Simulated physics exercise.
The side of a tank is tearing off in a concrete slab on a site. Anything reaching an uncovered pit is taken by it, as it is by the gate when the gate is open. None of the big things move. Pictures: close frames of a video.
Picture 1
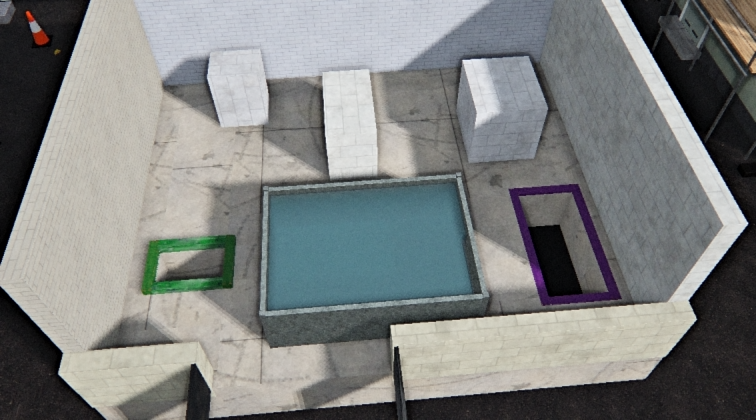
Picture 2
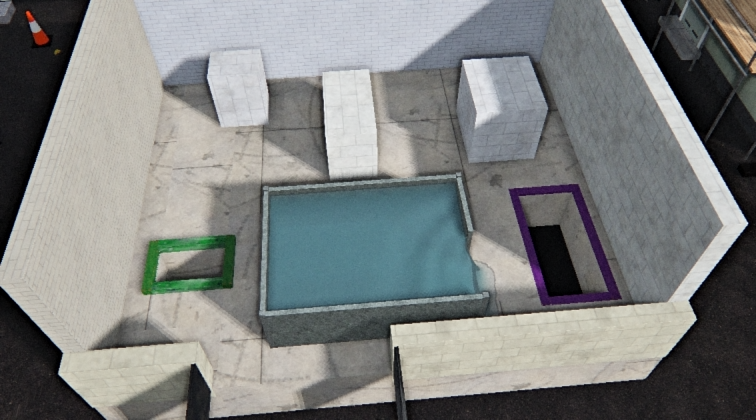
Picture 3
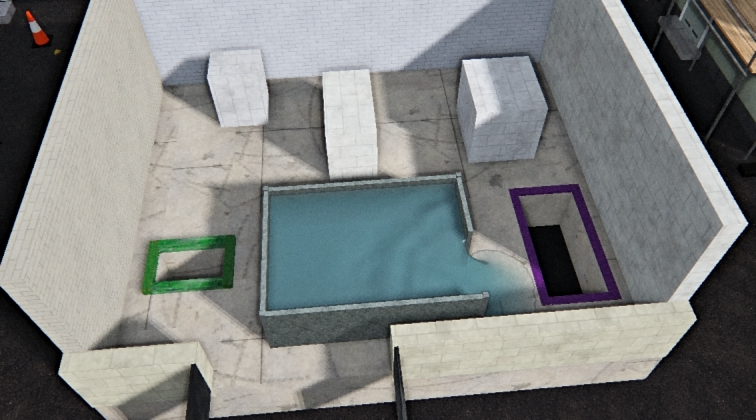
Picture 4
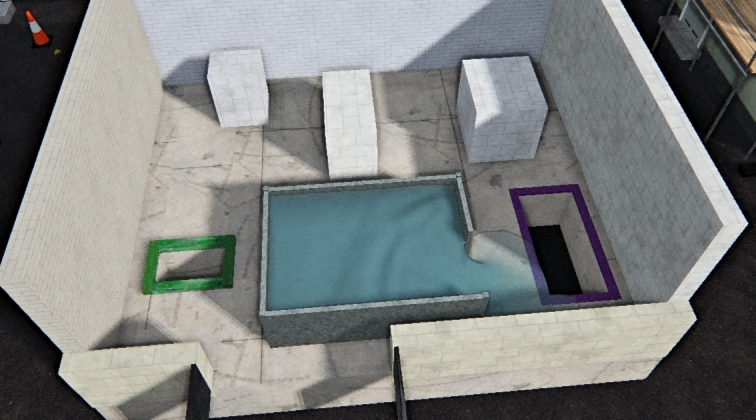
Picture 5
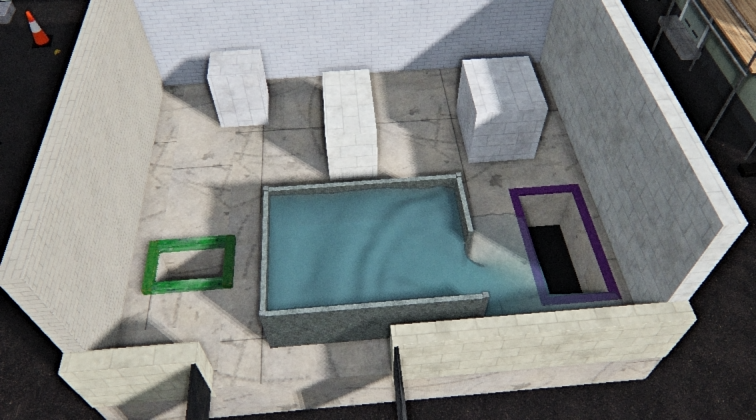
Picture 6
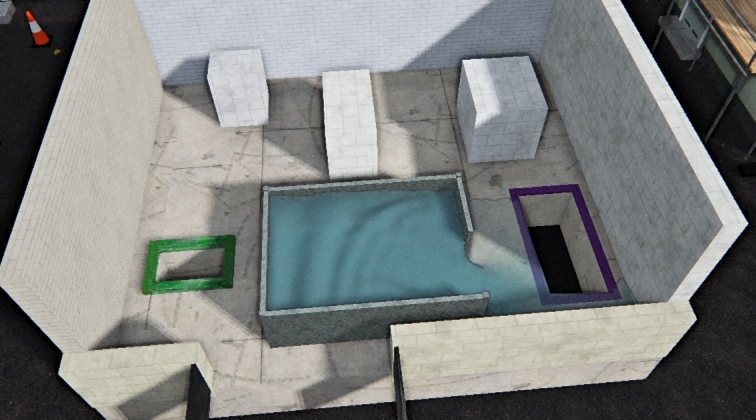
The clip shows a rectangular tank of still water in a walled concrete yard; an opening appears in its right side, and water pours out across the floor to the purple-framed pit, while ripples spread through the tank.
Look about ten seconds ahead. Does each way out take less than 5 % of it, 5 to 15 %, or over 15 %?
Outcome: The gate swallows below five per cent, the green pit swallows below five per cent, the purple pit swallows beyond fifteen per cent.
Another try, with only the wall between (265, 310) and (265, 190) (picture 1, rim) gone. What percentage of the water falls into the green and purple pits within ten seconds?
Lab note - share by pit: Green 30 %, purple 2 %.
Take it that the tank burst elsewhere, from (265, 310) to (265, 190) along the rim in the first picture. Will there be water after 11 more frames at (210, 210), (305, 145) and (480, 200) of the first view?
Spot by spot: Soaked through, then unaffected, then unaffected.
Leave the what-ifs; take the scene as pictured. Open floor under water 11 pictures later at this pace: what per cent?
It should be close to 15 %.
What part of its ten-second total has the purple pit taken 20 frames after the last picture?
The figure is near 55 per cent.
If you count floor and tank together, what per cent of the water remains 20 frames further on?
My figure is close to 62 percent.
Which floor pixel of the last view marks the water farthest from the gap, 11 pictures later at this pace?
Roughly at (553, 119).
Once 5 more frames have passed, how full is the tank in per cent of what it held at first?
It works out to roughly 76 percent.
A moment on, water covers 10 % of the floor; the gate 0 %, the green pit 0 %, the purple pit 9 %.
Next, water covers 15 % of the floor; the gate 0 %, the green pit 0 %, the purple pit 22 %.
Then, water covers 20 % of the floor; the gate 0 %, the green pit 0 %, the purple pit 38 %.
Later, water covers 20 % of the floor; the gate 1 %, the green pit 0 %, the purple pit 57 %.
In the end, water covers 20 % of the floor; the gate 1 %, the green pit 0 %, the purple pit 72 %.
